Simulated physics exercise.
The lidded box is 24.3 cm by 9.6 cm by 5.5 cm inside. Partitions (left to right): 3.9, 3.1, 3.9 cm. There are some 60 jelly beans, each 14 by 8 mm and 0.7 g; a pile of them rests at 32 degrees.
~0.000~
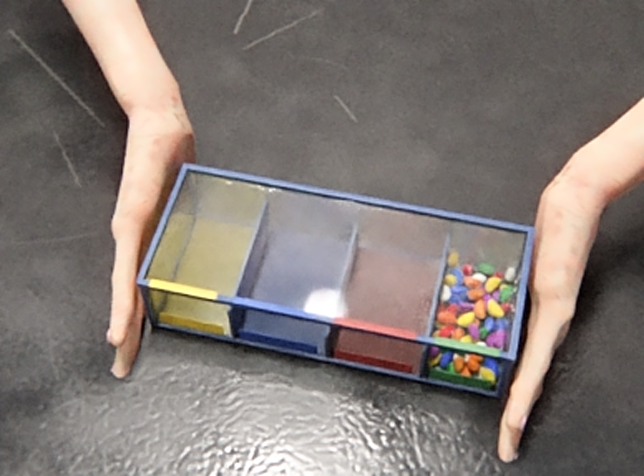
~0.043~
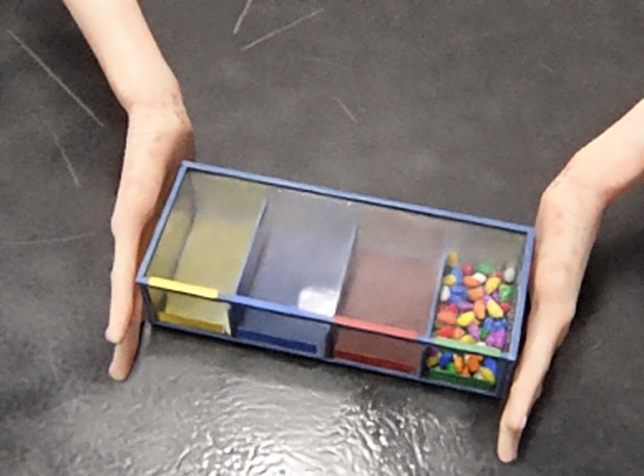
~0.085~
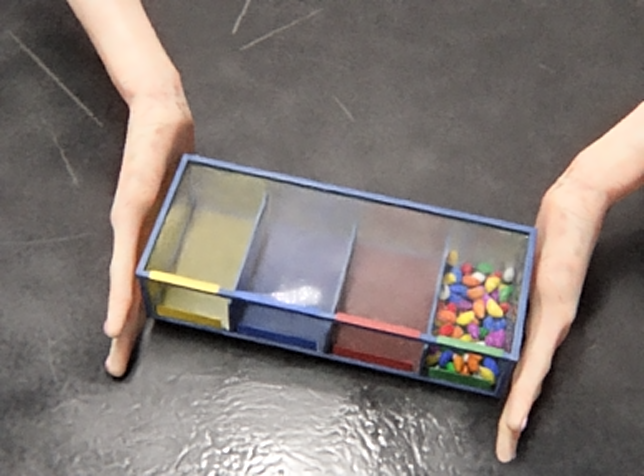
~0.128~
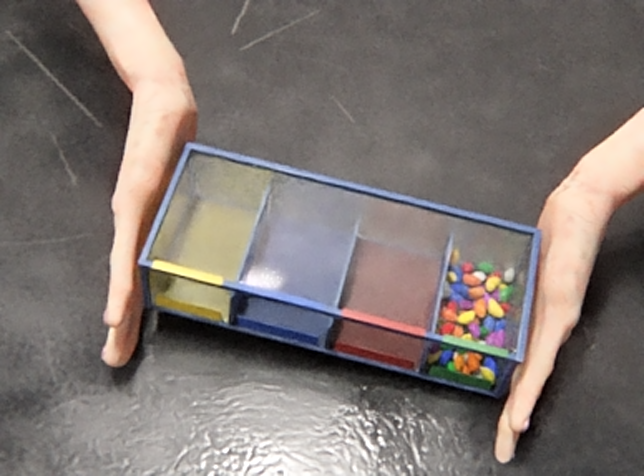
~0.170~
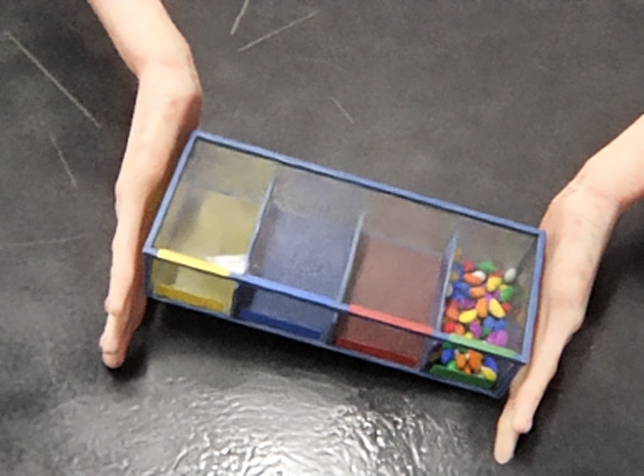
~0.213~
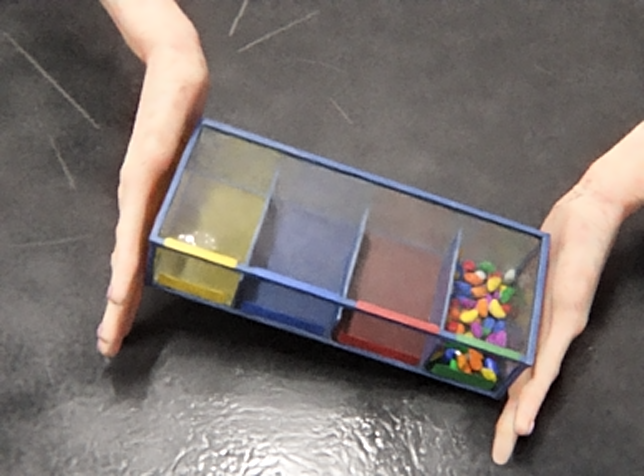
On a dark, scratched surface with a glossy patch of light, seen from above by a still camera, two hands hold a clear lidded box. Its blue-edged frame has four compartments, yellow, blue, red and green from left to right, with a pile of multicoloured jelly beans in the green one. The left hand slowly raises its end, tilting the box slightly, while the beans stay in the green compartment.
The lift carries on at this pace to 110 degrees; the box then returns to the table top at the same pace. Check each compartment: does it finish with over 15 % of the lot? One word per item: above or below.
In order - red: Below; blue: Below; green: Above; yellow: Below.
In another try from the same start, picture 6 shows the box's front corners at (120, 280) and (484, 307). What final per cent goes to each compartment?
That leaves red with 15 percent, blue with 0, green with 40 and yellow with 45 percent.
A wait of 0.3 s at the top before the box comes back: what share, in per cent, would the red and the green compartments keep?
Red 0; green 100.
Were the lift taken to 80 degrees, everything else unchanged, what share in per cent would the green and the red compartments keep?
In per cent, green 100 and red 0.
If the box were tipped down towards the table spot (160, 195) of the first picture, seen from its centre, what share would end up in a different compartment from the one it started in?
Roughly 45 per cent.
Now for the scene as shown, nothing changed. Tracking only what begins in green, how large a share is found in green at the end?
Close to 100 in a hundred.
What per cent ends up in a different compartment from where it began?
I'd say close to 0 percent.
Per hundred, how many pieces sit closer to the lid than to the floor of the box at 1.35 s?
Roughly 50 per cent.
Then, at 1.35 s, tilt 110 degrees; green 100 %.
Then, at 2.11 s, tilt 50 degrees; green 100 %.
Then, at 2.89 s, tilt 0 degrees; green 100 %.
At rest (3.3 s), red 0 %, blue 0 %, green 100 %, yellow 0 %.
